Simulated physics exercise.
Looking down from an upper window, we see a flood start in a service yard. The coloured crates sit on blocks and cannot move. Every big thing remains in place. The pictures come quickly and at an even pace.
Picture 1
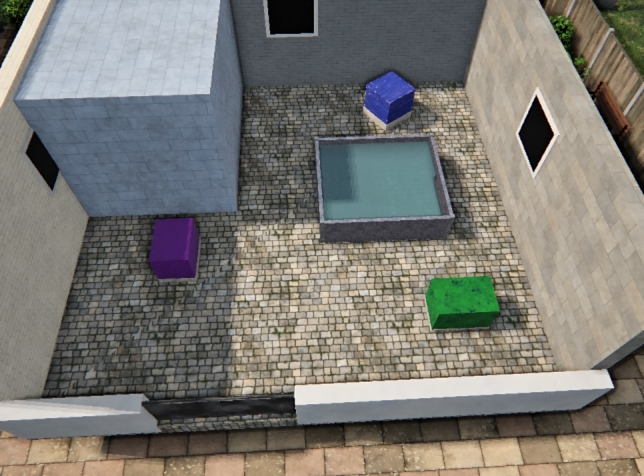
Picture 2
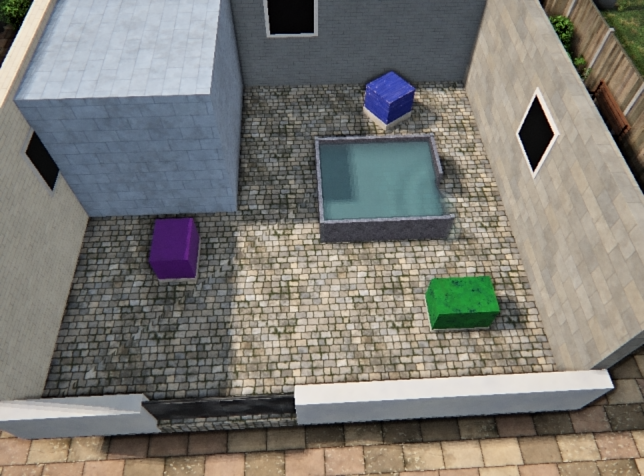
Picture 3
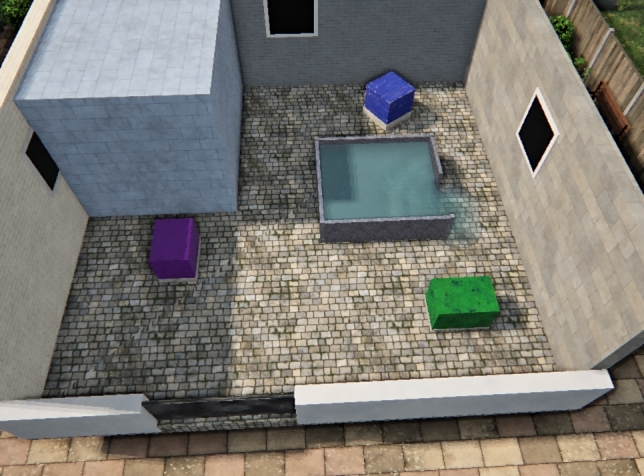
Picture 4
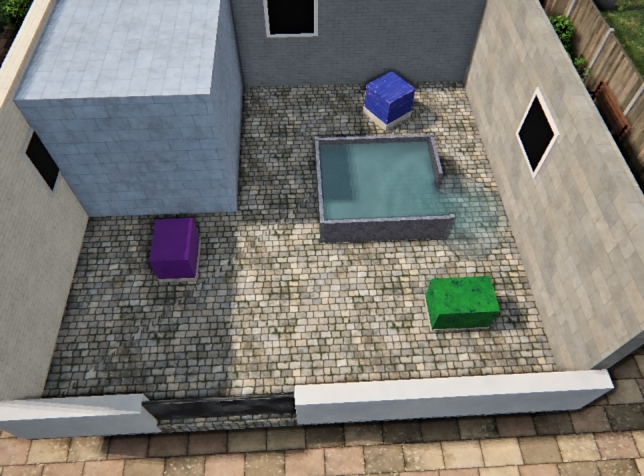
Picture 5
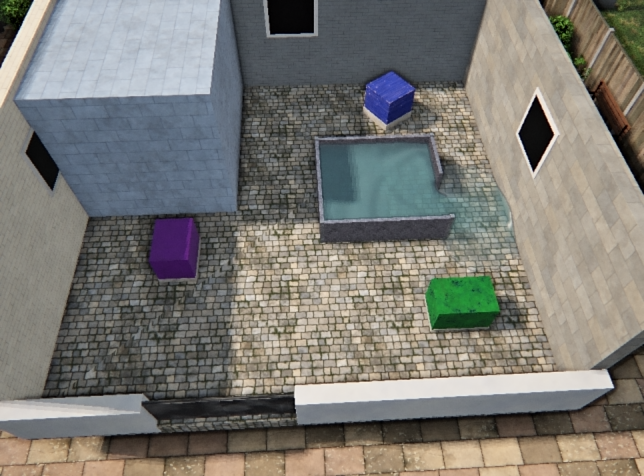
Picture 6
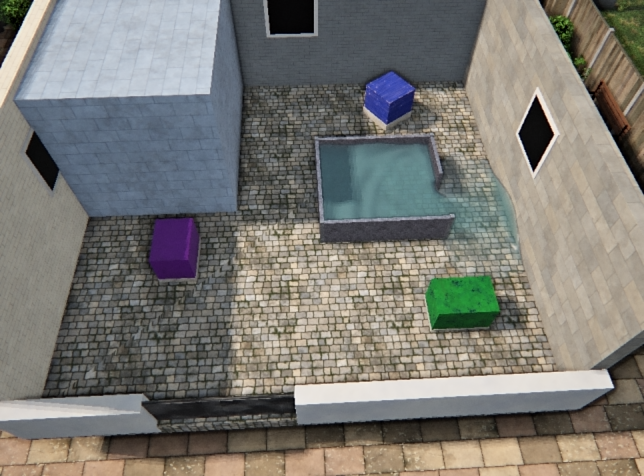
In a walled yard, water pours from a gap in the tank's right side and spreads to the right wall.
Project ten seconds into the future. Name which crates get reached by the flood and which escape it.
As I see it, the blue crate will have no water on it. The purple crate will have no water on it. The green crate will have water on it.
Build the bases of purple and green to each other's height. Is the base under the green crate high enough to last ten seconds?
Note: Green crate is flooded.
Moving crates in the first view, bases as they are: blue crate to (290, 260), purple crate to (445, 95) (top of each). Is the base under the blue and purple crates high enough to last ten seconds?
The blue crate is never reached, while the purple crate is reached.
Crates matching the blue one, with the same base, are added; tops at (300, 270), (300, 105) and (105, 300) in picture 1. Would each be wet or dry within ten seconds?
Checked in the order given, number one never gets reached, number two never gets reached and number three never gets reached.
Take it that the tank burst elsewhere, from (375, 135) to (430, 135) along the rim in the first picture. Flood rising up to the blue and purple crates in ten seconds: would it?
Log: Blue crate is doused; purple crate stays clear.
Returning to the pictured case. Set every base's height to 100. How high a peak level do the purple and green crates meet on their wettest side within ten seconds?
Close to 60 per cent, and close to 290 per cent, in that order.
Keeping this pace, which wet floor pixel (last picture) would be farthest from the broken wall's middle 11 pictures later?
I'd say near (457, 83).
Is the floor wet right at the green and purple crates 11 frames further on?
My answer: Green flooded and purple unflooded.
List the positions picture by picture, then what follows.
The first frame shows still water in the tank at (380, 179).
In the second frame, the front is at (454, 237), out from the gap at (439, 209).
In the third frame, water pours out at (439, 209) and has run to (467, 195).
In the fourth frame, the front is at (498, 202), out from the gap at (439, 210).
In the fifth frame, the front is at (517, 249), out from the gap at (439, 210).
In the sixth frame, water pours out at (439, 209) and has run to (522, 264).
A moment on, water covers 10 % of the floor; the blue crate not reached, the purple crate not reached, the green crate water round its plinth.
Next, water covers 20 % of the floor; the blue crate water round its plinth, the purple crate not reached, the green crate water round its plinth.
Then, water covers 35 % of the floor; the blue crate water round its plinth, the purple crate not reached, the green crate water round its plinth.
Later, water covers 75 % of the floor; the blue crate water round its plinth, the purple crate water round its plinth, the green crate water round its plinth.
In the end, water covers 100 % of the floor; the blue crate stayed above the water, the purple crate stayed above the water, the green crate was topped.
